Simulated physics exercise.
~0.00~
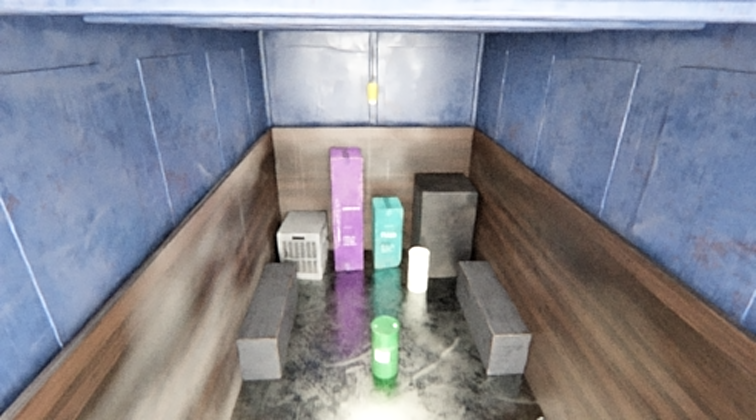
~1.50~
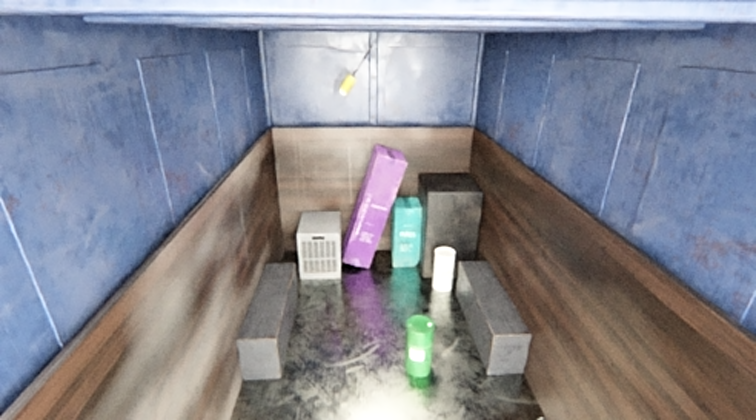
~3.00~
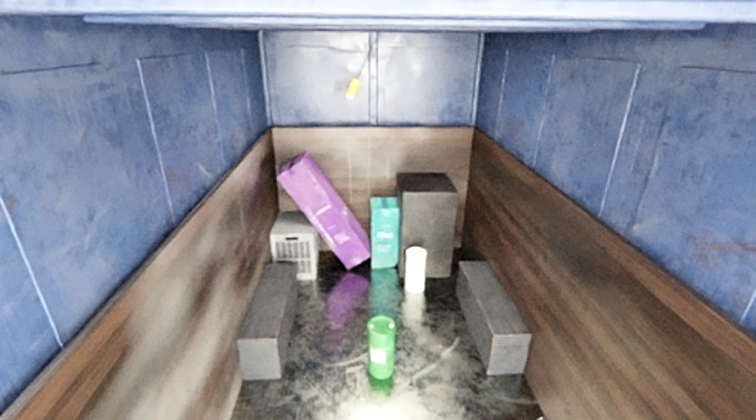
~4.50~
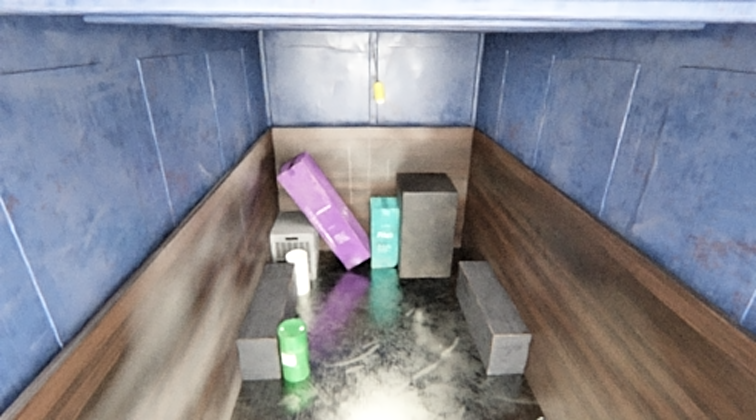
A tall purple box tips right, then falls left and rests leaning as canisters slide left.
